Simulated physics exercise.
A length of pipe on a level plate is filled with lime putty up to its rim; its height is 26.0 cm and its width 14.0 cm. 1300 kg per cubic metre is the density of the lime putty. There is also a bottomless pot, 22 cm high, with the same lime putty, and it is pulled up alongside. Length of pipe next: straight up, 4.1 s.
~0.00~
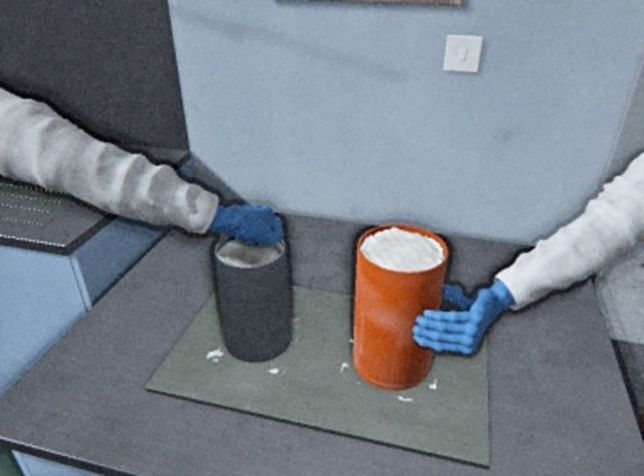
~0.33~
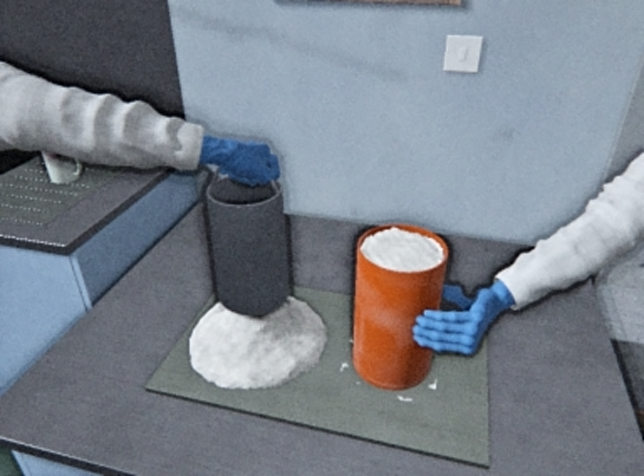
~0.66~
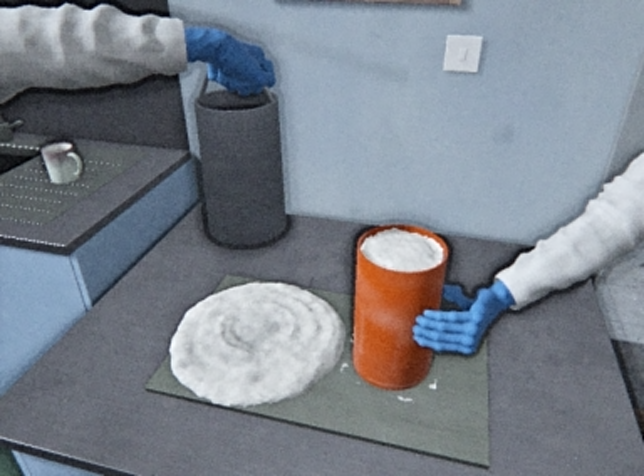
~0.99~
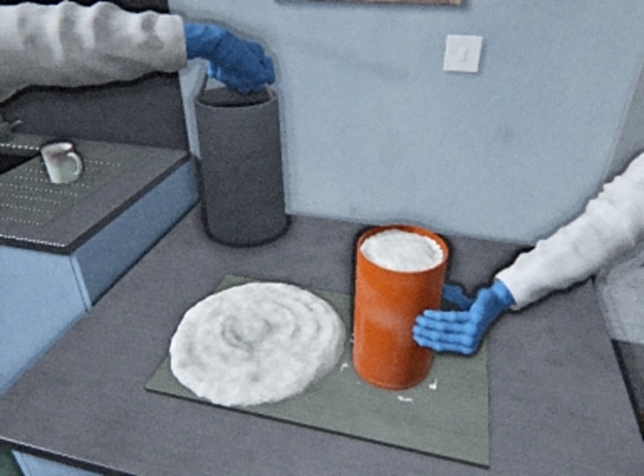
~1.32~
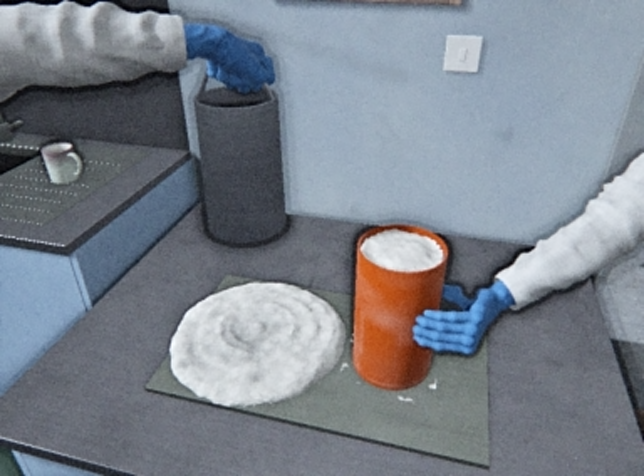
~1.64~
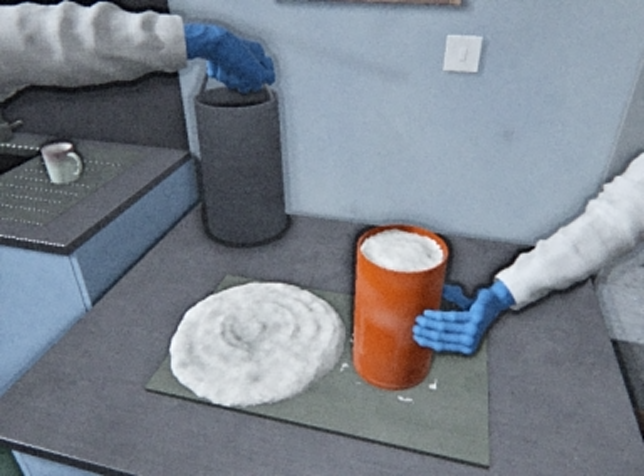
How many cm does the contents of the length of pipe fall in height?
About 18 cm.
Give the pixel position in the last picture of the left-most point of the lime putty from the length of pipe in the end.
Somewhere near (297, 366) in pixels.
By 2.7 s, the length of pipe is up 6.4 cm; the lime putty has come down 15 cm to 11 cm and is 35 cm wide.
By 3.7 s, the length of pipe is up 16 cm; the lime putty has come down 18 cm to 8.3 cm and is 37 cm wide.
By 4.7 s, the length of pipe is up 26 cm; the lime putty has come down 18 cm to 8.3 cm and is 37 cm wide.
By 5.9 s, the length of pipe is clear; the lime putty has come down 18 cm to 8.3 cm and is 37 cm wide.
By 6.4 s, at rest, the length of pipe is clear; the lime putty has come down 18 cm to 8.3 cm and is 37 cm wide.
